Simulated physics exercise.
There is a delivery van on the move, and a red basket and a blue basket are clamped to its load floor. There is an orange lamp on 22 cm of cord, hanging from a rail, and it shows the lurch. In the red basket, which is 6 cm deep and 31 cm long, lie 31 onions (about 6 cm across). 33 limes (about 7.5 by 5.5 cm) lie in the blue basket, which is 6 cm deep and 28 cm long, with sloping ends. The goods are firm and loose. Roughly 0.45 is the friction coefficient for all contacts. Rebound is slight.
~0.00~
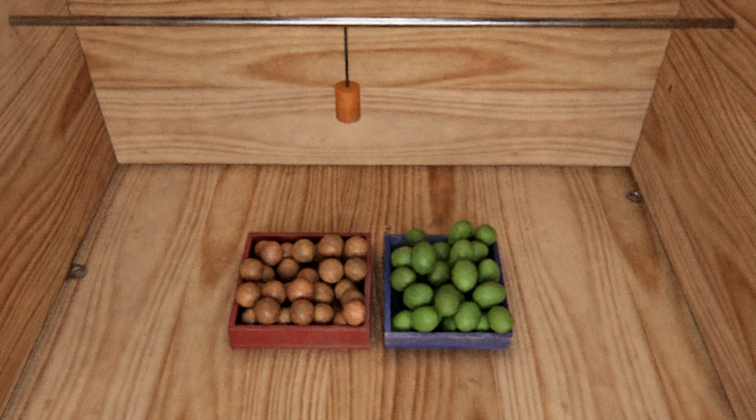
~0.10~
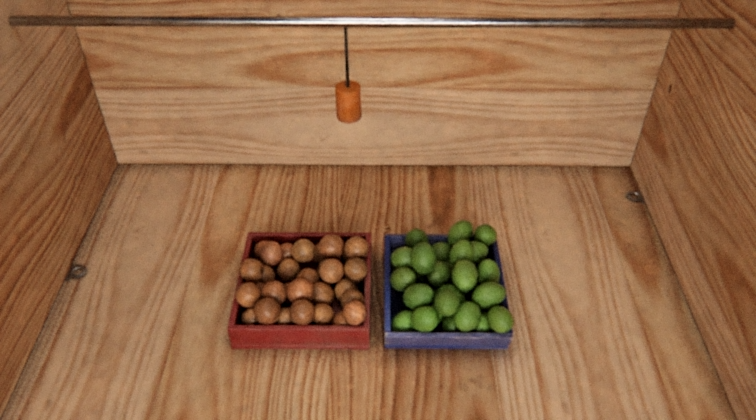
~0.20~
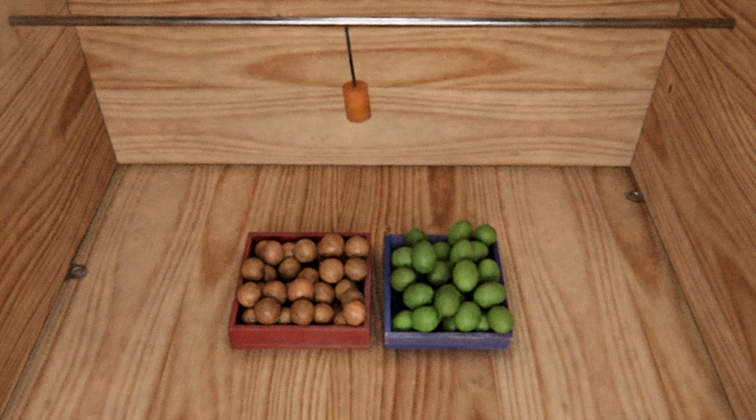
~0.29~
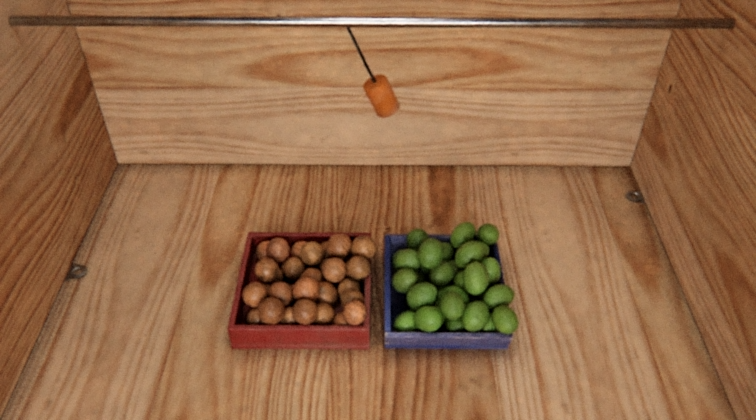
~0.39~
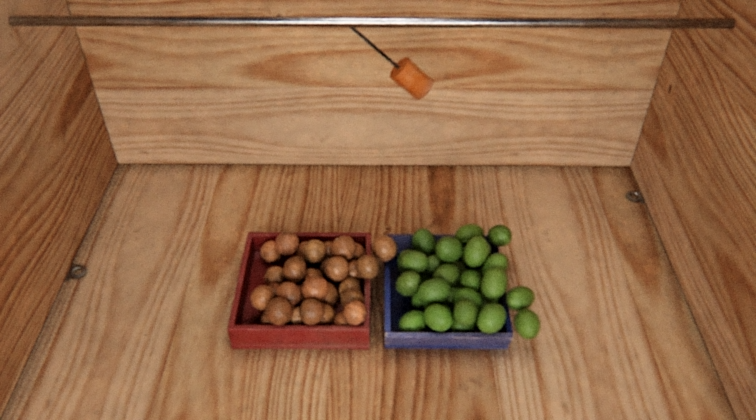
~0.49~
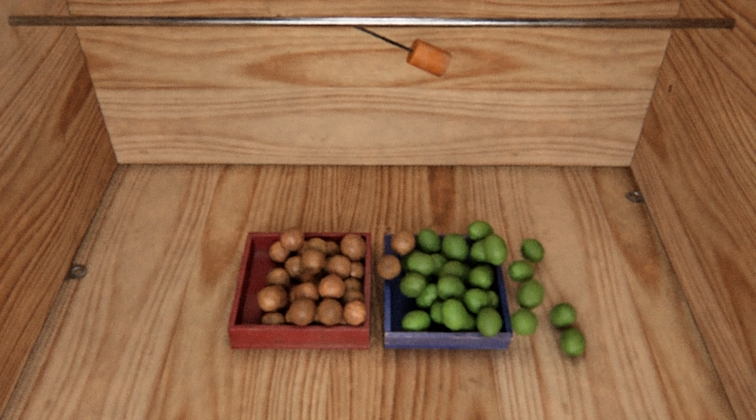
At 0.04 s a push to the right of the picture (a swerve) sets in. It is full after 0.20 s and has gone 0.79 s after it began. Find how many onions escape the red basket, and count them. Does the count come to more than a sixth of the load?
Beyond a sixth.
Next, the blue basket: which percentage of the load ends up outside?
Blue basket: 40%.
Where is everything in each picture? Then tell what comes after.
In the first picture (we follow the rim corner now nearest the camera), red basket at (366, 326); blue basket at (510, 332); lamp swung 0°; nothing out yet.
In the second picture, red basket at (366, 326); lamp swung 0°.
In the third picture, red basket at (366, 326); lamp swung 6°.
In the fourth picture, red basket at (366, 326); lamp swung 23°.
In the fifth picture, red basket at (366, 326); lamp swung 46°; 4 out, the lowest lime at (527, 324).
In the sixth picture, red basket at (366, 326); blue basket at (510, 332); lamp swung 65°; 8 out, the lowest lime at (573, 342).
After 0.64 s, 4 of 31 out of the red basket and 9 of 33 out of the blue basket.
After 0.83 s, 8 of 31 out of the red basket and 13 of 33 out of the blue basket.
After 1.09 s, 9 of 31 out of the red basket and 14 of 33 out of the blue basket.
When it is over (at 1.43 s), 9 of 31 out of the red basket and 14 of 33 out of the blue basket. Asked share, 9 of 31, 29 per cent.
